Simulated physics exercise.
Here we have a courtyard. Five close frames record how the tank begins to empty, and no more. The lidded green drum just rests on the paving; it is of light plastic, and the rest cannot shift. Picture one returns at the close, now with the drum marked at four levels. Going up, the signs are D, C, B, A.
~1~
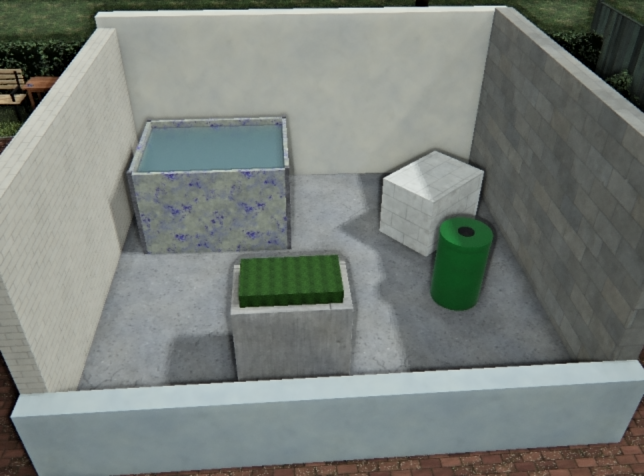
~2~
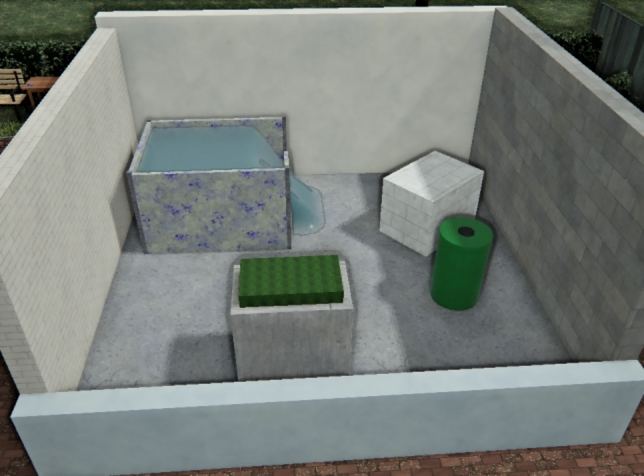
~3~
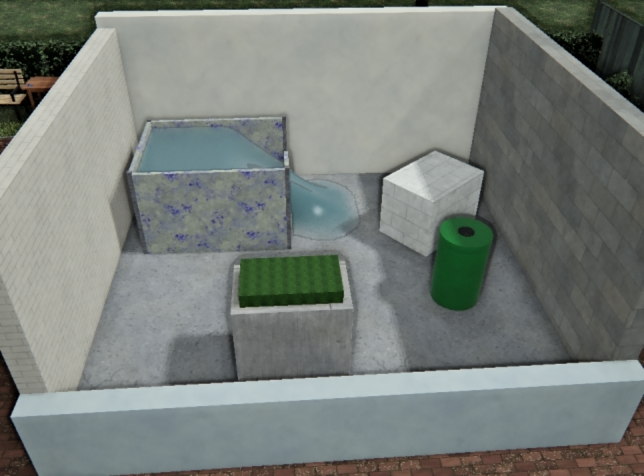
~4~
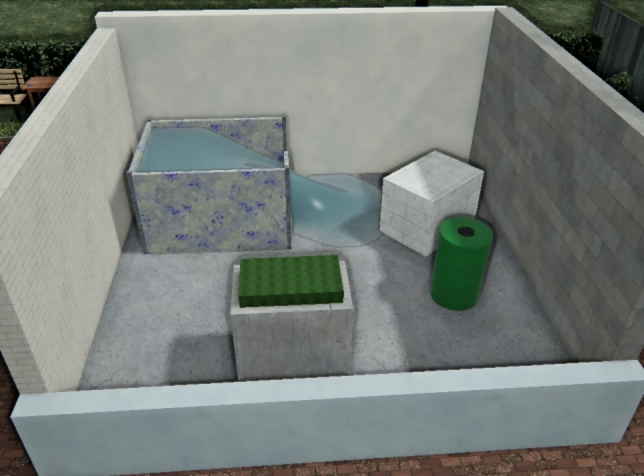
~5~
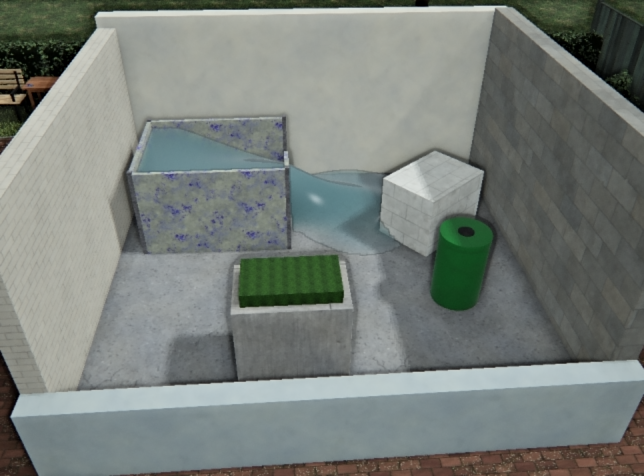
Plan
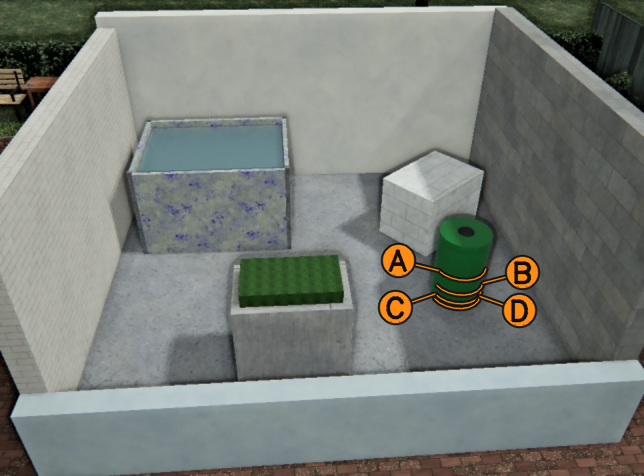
We see a walled courtyard with a stone tank full of water, a grass-topped block, a pale block and a green drum; water pours from the tank's right side and spreads across the ground to the pale block.
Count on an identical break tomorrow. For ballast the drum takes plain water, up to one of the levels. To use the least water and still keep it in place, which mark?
Take A.
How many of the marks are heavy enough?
One.
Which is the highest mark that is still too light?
That would be B.
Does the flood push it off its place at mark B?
Yes, that goes wrong.
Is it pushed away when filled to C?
Yes, it does.
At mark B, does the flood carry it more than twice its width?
No, less.
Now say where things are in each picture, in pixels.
Lid of the green drum at (465, 232); tank full, its middle at (214, 149).
Water covers 3 % of the ground and is seen nearest the drum at (316, 206).
Water covers 7 % of the ground and is seen nearest the drum at (351, 227).
Water covers 12 % of the ground and is seen nearest the drum at (364, 240).
Lid of the green drum at (465, 232); water covers 16 % of the ground and is seen nearest the drum at (375, 248).
On the marked copy, A at (467, 280); B at (464, 295); C at (462, 303); D at (461, 308); from the bottom up D, C, B, A.
For mark A, it shifts by a finger or two and stays.
For mark B, it is pushed about its own width away.
For mark C, it is pushed about 3 times its own width away.
For mark D, it is pushed about 3 times its own width away.
